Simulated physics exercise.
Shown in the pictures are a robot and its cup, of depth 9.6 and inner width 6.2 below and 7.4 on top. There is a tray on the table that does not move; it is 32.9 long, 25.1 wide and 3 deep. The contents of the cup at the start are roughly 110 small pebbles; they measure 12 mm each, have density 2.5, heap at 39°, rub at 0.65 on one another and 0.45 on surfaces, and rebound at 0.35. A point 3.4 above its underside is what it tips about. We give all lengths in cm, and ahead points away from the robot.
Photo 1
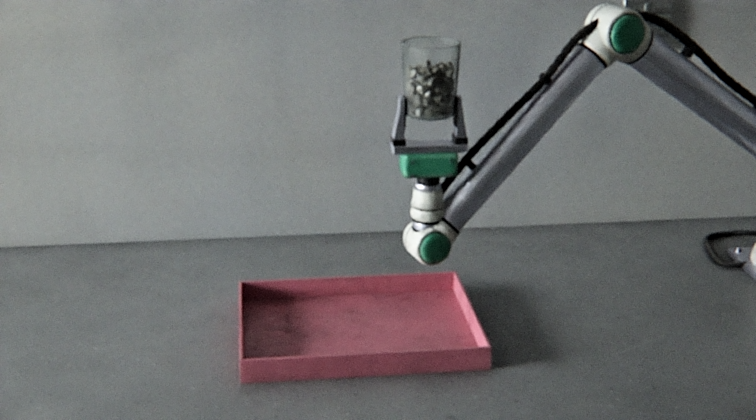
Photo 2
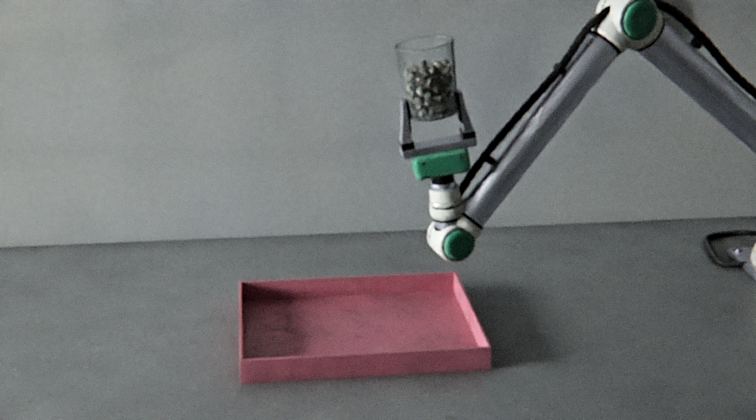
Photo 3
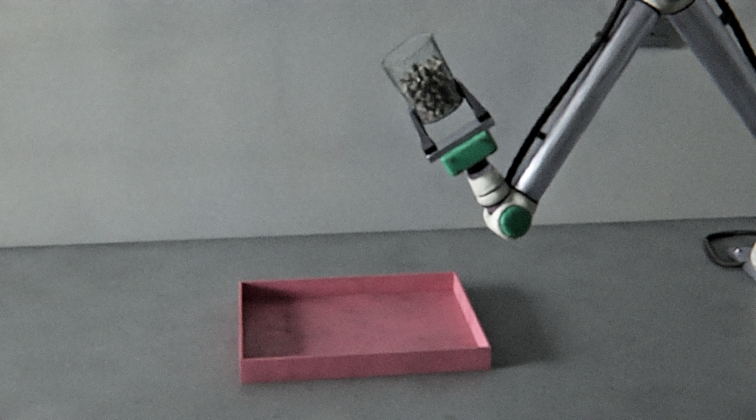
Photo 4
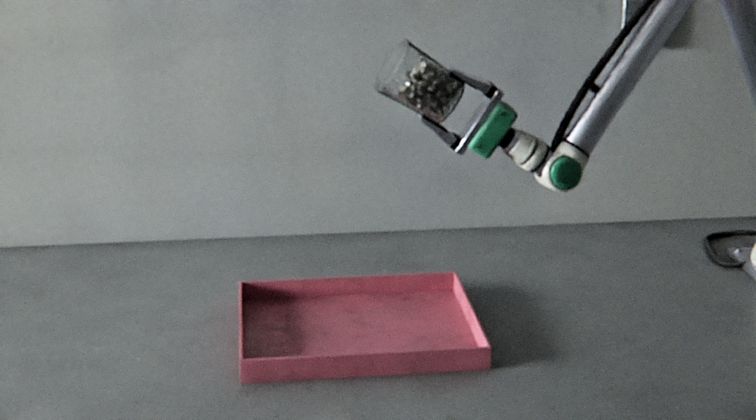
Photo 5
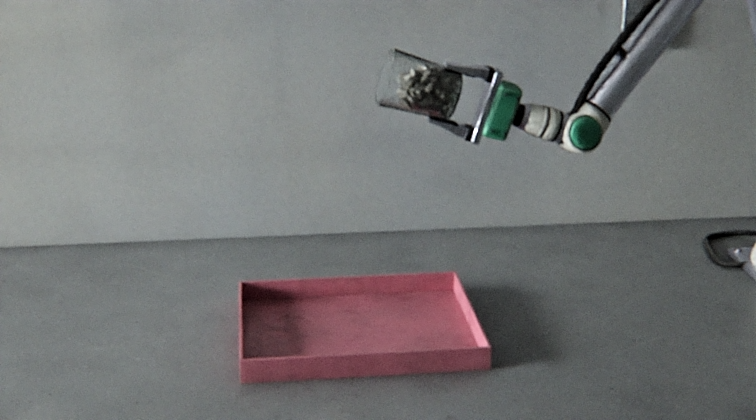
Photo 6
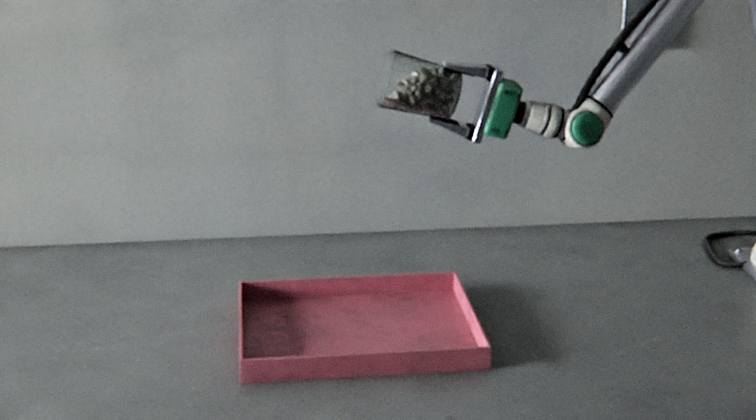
A robot arm holding a clear cup of small pebbles above a pink tray tilted it steadily to the left until it lay nearly sideways, and the pebbles shifted along its lower side.
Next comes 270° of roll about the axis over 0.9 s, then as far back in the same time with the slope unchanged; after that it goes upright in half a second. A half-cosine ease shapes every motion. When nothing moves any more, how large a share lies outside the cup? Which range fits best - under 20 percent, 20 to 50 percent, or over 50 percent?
The best fit is under 20 percent.
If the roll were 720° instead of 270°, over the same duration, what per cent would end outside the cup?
That would come to close to 5 in a hundred.
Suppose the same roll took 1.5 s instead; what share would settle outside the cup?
You'd be looking at some 5 per cent.
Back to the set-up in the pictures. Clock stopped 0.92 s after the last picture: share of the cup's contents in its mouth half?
Roughly 35 per cent.
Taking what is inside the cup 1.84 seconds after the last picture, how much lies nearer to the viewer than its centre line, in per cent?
Roughly 40 per cent.
Then, 0.92 s on, tipped 74°, highest piece 38 above the table; 112 in the cup, 1 in the tray.
Then, 1.84 s on, tipped 73°, highest piece 38 above the table; 106 in the cup, 6 in the tray, 1 in flight or on a rim.
Then, 2.50 s on, upright, highest piece 41 above the table; 106 in the cup, 7 in the tray.
Then, 3.20 s on, upright, highest piece 41 above the table; 106 in the cup, 7 in the tray.
In the end, 106 in the cup, 7 in the tray. That is 6 % outside the cup.
